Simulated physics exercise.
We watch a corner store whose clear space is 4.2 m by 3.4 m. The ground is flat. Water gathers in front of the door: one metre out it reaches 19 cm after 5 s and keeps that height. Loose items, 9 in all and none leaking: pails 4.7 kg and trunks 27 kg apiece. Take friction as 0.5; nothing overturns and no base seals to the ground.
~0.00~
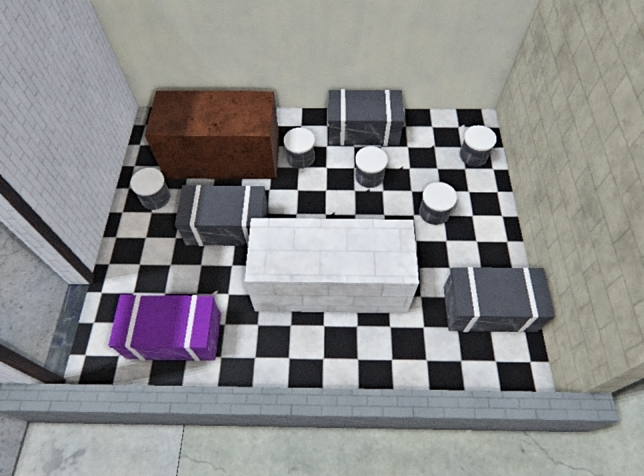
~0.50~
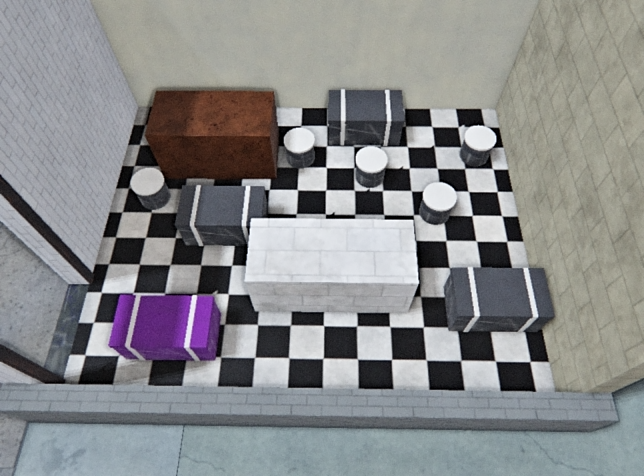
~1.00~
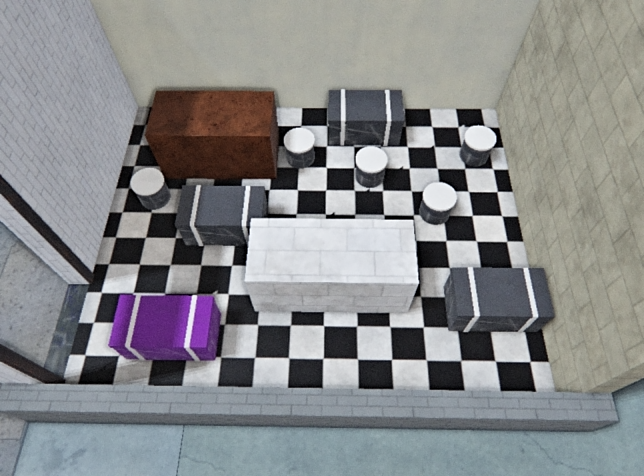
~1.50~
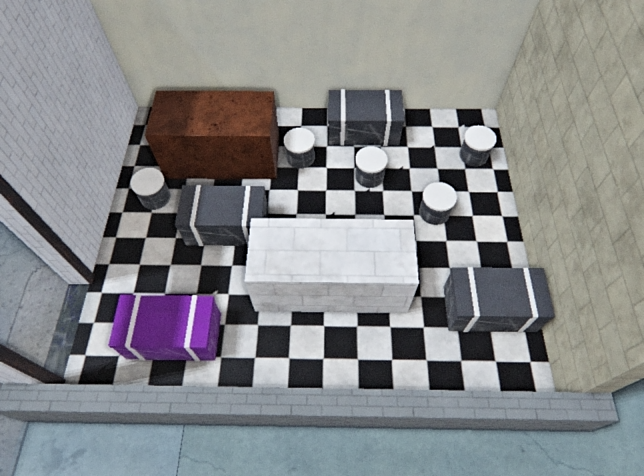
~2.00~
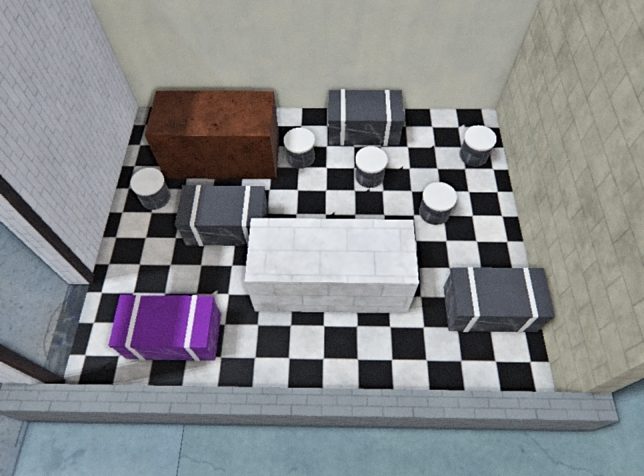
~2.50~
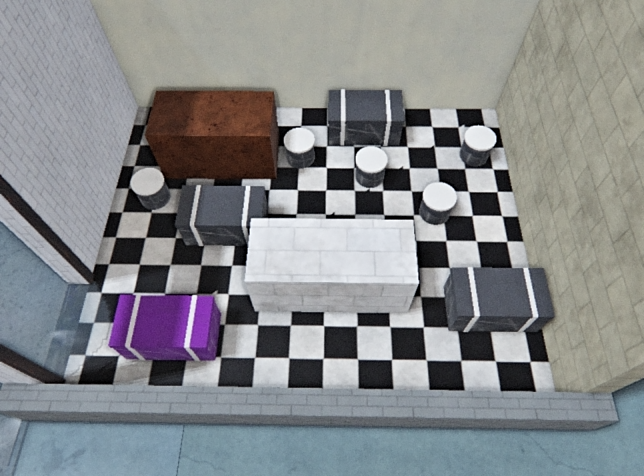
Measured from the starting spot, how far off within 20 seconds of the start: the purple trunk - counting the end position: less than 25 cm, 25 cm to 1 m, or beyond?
The purple trunk moves a short way.
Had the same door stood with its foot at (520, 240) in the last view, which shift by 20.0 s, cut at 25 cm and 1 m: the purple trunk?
Then the purple trunk is nudged along.
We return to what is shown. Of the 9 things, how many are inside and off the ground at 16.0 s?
At that moment 9.
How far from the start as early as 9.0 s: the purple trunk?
Roughly 50 cm by then.
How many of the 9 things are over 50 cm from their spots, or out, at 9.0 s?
By then 1.
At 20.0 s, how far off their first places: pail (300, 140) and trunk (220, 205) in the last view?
In turn: 100 cm, 40 cm.
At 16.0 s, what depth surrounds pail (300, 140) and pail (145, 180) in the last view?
Roughly 10 and 11 cm.
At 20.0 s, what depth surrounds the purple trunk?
About 15 cm.
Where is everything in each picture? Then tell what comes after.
The purple trunk at (162, 320), on the bottom; water covers 0.0 m2; 0 of 9 have shifted, in the first picture.
The purple trunk at (162, 320), on the bottom; water covers 0.0 m2; 0 of 9 have shifted, in the second picture.
The purple trunk at (162, 320), on the bottom; water covers 0.0 m2; 0 of 9 have shifted, in the third picture.
The purple trunk at (162, 320) rests on the ground; water covers 0.0 m2; 0 of 9 have shifted, in the fourth picture.
The purple trunk at (162, 320) rests on the ground; 0.0 m2 under water; 0 of 9 have shifted, in the fifth picture.
The purple trunk at (162, 320), on the bottom; 0.1 m2 under water; 0 of 9 have shifted, in the sixth picture.
After 4.0 s the purple trunk is near (162, 320), 0.0 m from its start, aground; 0 afloat.
After 9.0 s the purple trunk is near (220, 335), 0.5 m from its start, aground; 0 afloat.
After 16.0 s the purple trunk is near (219, 334), 0.5 m from its start, afloat; 9 afloat.
After 20.0 s the purple trunk is near (218, 332), 0.5 m from its start, afloat; 9 afloat.
